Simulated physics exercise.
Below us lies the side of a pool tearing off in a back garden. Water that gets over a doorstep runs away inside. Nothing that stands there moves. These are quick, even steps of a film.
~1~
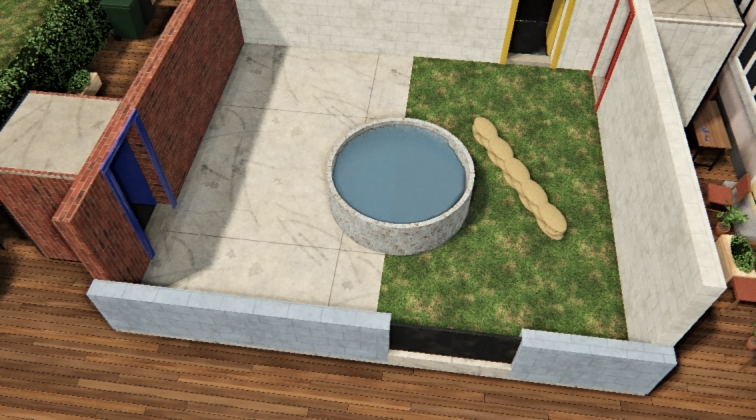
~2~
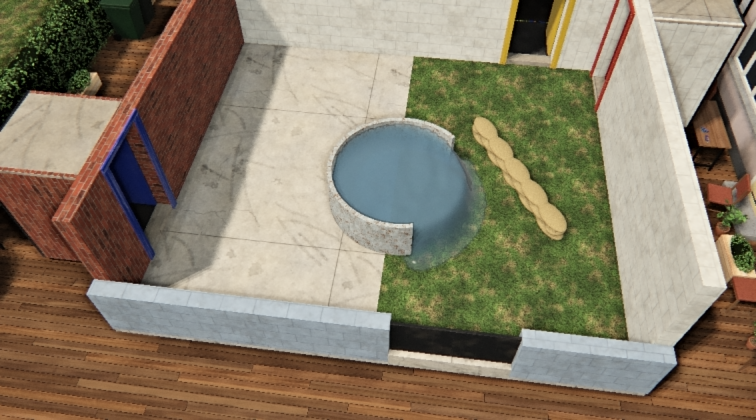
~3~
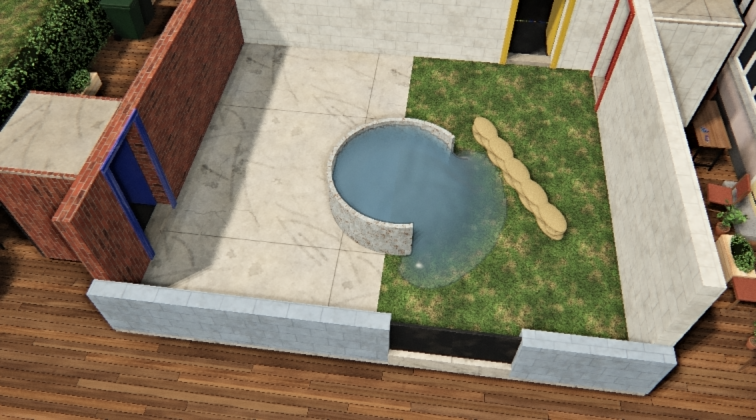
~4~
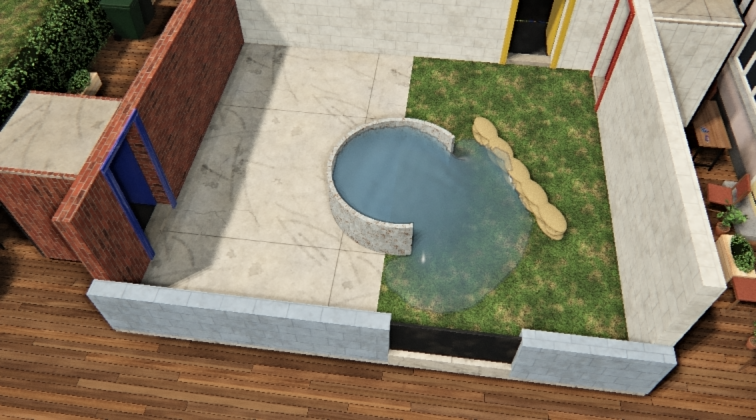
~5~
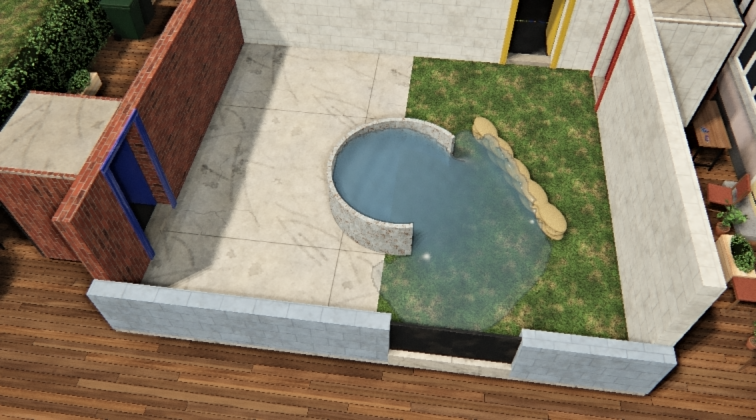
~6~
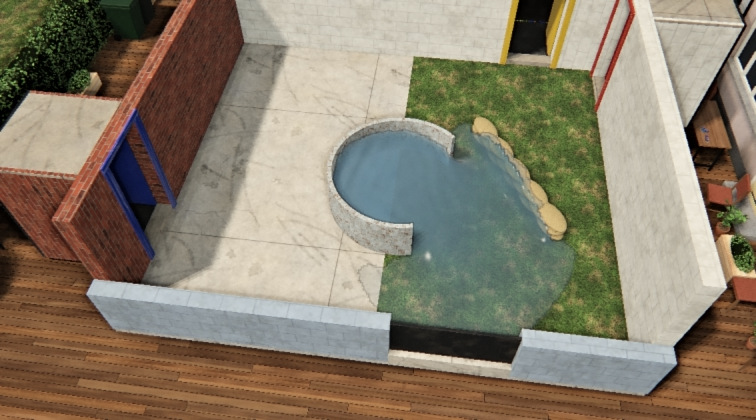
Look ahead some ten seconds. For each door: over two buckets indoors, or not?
In the end: The blue door stays under that; the yellow door stays under that; the red door stays under that.
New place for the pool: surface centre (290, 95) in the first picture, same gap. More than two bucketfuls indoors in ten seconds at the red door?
My reading: Red lets more in.
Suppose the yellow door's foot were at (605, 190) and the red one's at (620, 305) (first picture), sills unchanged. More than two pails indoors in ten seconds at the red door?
Then: The red door floods.
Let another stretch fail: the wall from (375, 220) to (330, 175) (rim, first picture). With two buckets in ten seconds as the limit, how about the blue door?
My reading: The blue door takes more.
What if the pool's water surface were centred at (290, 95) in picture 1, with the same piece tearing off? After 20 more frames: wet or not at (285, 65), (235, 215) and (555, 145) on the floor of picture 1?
One after the other: Clear, free of water, wet.
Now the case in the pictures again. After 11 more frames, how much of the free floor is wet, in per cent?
I make it 30 per cent.
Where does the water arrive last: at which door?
It is the door marked yellow.
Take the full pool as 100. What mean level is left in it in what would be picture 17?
I make it 30 per cent.
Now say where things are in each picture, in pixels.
The first frame shows the pool at (400, 172) is whole and still.
In the second frame, the front is at (416, 266), out from the gap at (463, 208).
In the third frame, the front is at (414, 279), out from the gap at (463, 210).
In the fourth frame, the front is at (412, 300), out from the gap at (463, 212).
In the fifth frame, the front is at a hidden place, out from the gap at (463, 212).
In the sixth frame, water pours out at (463, 212) and has run to a hidden place.
A moment on, water covers 25 % of the floor; the blue door not reached, the yellow door not reached, the red door not reached.
Next, water covers 30 % of the floor; the blue door not reached, the yellow door not reached, the red door not reached.
Then, water covers 45 % of the floor; the blue door not reached, the yellow door not reached, the red door not reached.
Later, water covers 85 % of the floor; the blue door wet at the sill, nothing in, the yellow door not reached, the red door wet at the sill, nothing in.
In the end, water covers 95 % of the floor; the blue door wet at the sill, nothing in, the yellow door wet at the sill, nothing in, the red door under two buckets in.
